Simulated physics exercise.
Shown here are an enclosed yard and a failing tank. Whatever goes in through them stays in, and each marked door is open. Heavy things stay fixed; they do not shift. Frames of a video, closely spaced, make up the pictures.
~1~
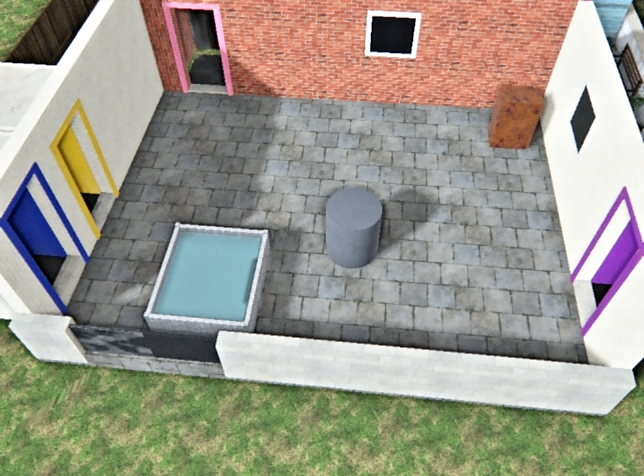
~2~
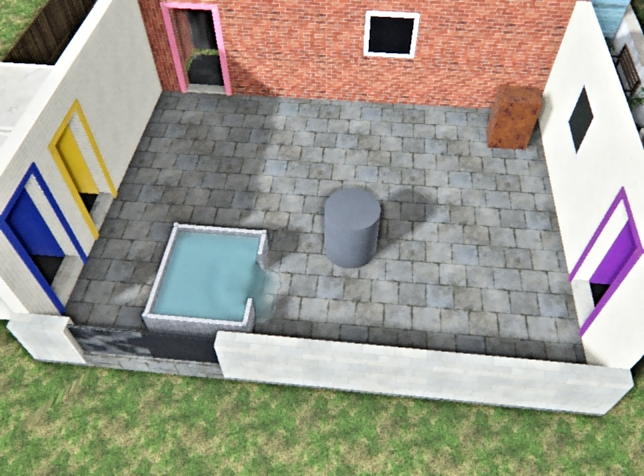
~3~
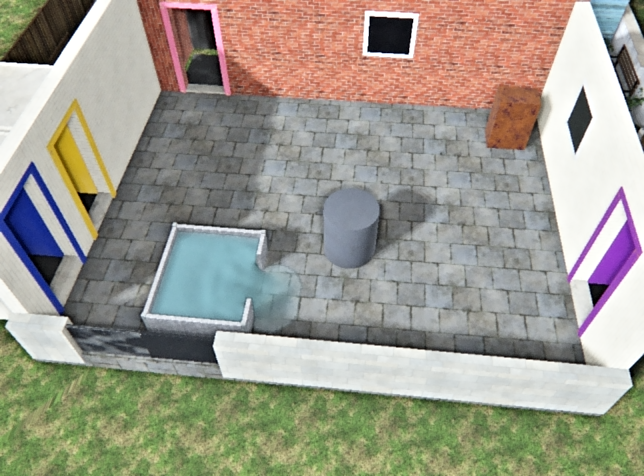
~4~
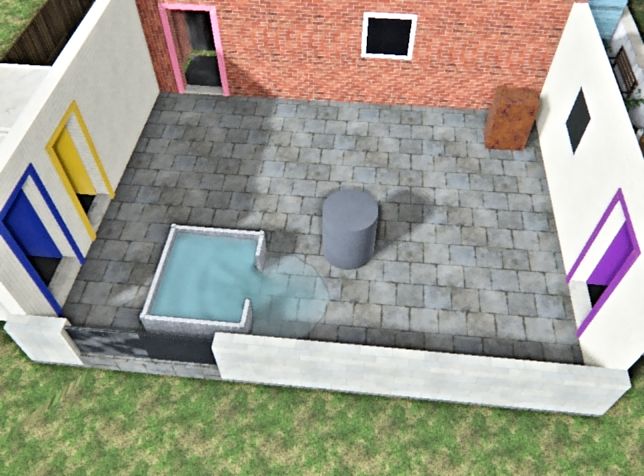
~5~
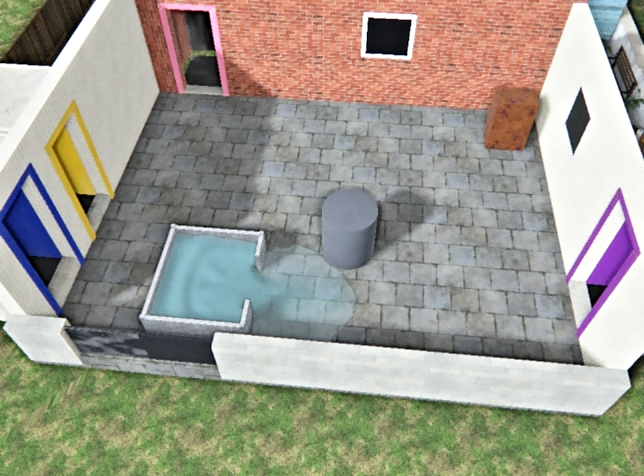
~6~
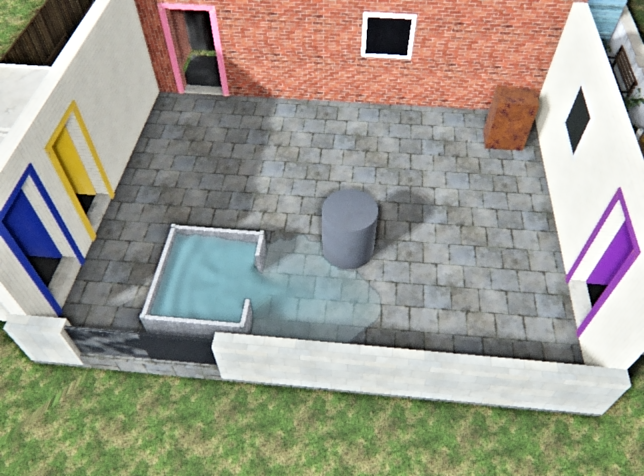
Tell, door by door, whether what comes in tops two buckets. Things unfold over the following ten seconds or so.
One by one: The pink door sees no more than two buckets come in, the purple door sees no more than two buckets come in, the blue door sees no more than two buckets come in, the yellow door sees no more than two buckets come in.
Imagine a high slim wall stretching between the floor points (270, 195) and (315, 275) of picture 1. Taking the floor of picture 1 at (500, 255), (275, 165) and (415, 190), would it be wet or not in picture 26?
Taking the points in order, they are inundated, high and dry and high and dry.
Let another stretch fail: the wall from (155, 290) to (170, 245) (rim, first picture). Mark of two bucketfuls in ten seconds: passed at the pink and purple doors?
Lab note: Pink door above the mark, purple door below the mark.
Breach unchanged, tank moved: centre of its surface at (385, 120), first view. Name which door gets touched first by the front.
I say the purple door.
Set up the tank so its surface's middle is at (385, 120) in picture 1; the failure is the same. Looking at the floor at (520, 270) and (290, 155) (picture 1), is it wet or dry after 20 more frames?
In that order: Covered, no water.
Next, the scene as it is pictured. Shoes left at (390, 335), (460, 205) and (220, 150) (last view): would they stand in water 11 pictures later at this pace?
The three points read soaked through, clear and clear.
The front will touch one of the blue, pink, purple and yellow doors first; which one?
Looks like the purple one.
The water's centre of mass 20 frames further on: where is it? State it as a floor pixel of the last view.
The water's middle lies around (329, 297).
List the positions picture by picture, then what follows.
In the first frame, still water in the water tank at (210, 274).
In the second frame, water pours out at (256, 289) and has run to (262, 320).
In the third frame, water pours out at (255, 290) and has run to (288, 319).
In the fourth frame, water pours out at (253, 291) and has run to (322, 306).
In the fifth frame, the front is at (351, 309), out from the gap at (253, 290).
In the sixth frame, water pours out at (253, 290) and has run to (374, 314).
A moment on, water covers 15 % of the floor; the pink door not reached, the purple door not reached, the blue door not reached, the yellow door not reached.
Next, water covers 25 % of the floor; the pink door not reached, the purple door not reached, the blue door not reached, the yellow door not reached.
Then, water covers 25 % of the floor; the pink door not reached, the purple door under two buckets in, the blue door not reached, the yellow door not reached.
Later, water covers 35 % of the floor; the pink door not reached, the purple door under two buckets in, the blue door not reached, the yellow door not reached.
In the end, water covers 65 % of the floor; the pink door not reached, the purple door under two buckets in, the blue door wet at the sill, nothing in, the yellow door not reached.
